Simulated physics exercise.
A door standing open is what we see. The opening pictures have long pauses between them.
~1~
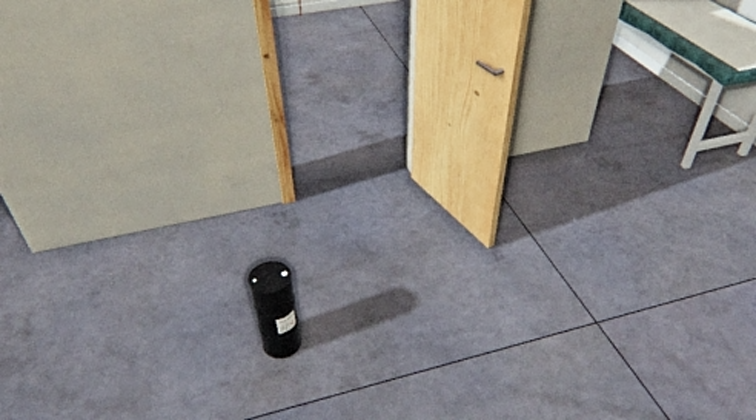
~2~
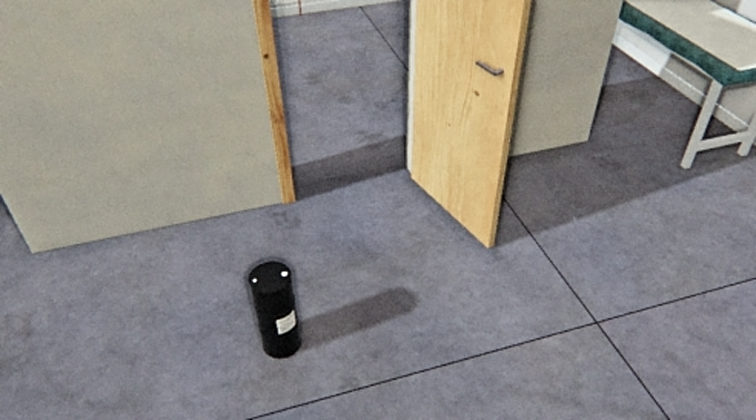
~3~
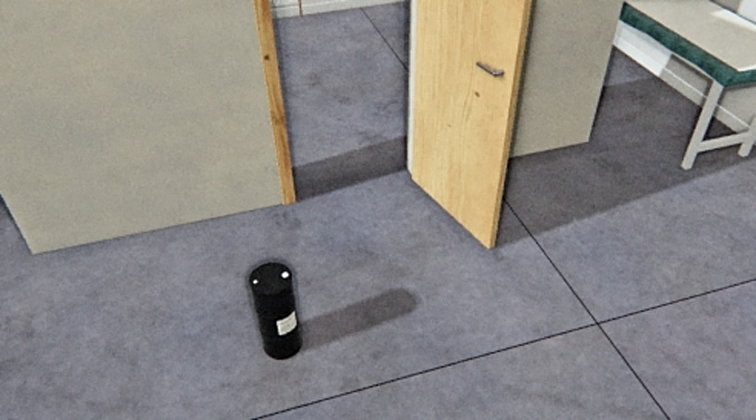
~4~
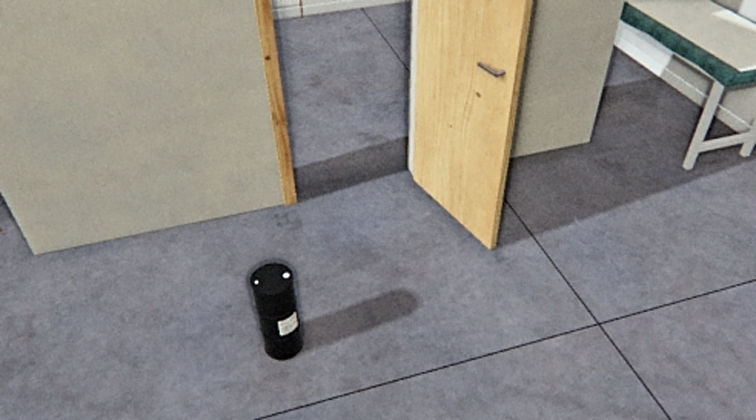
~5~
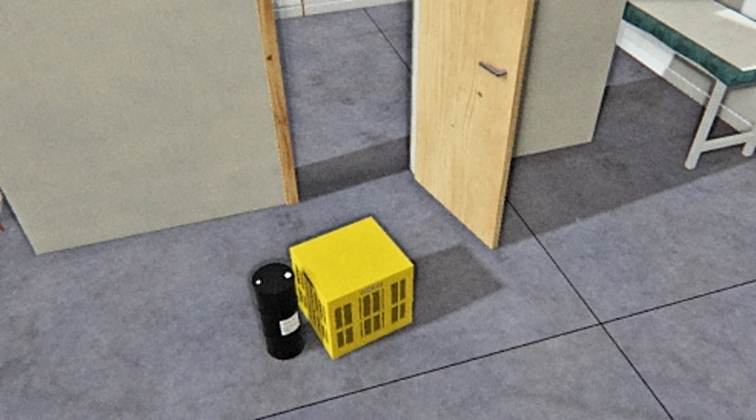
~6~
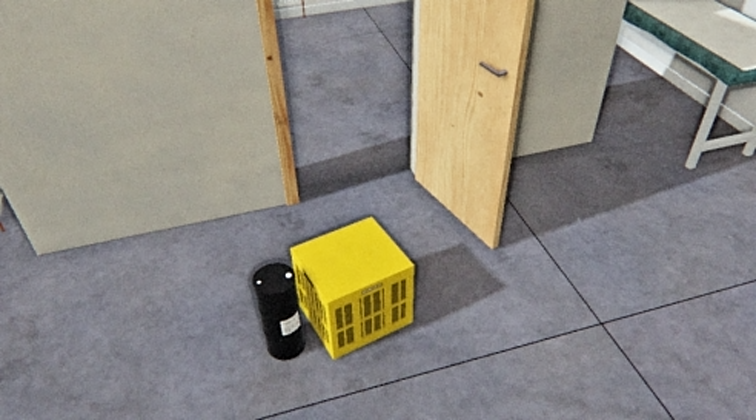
A yellow chest suddenly appears beside the black canister in front of the still, open door.
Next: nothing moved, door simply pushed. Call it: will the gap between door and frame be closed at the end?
Yes, the gap closes.
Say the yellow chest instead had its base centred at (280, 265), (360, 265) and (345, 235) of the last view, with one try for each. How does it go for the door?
Case 1: Door ends up flush. Case 2: Door stays partly open. Case 3: Door stays partly open.
Then, 0.50 s after the last picture, door 78° open.
Then, 0.80 s after the last picture, door 50° open.
Then, 1.20 s after the last picture, door 10° open.
At rest, door 0° open; both in place. Seen from the same camera at the end, yellow chest near (353, 286).
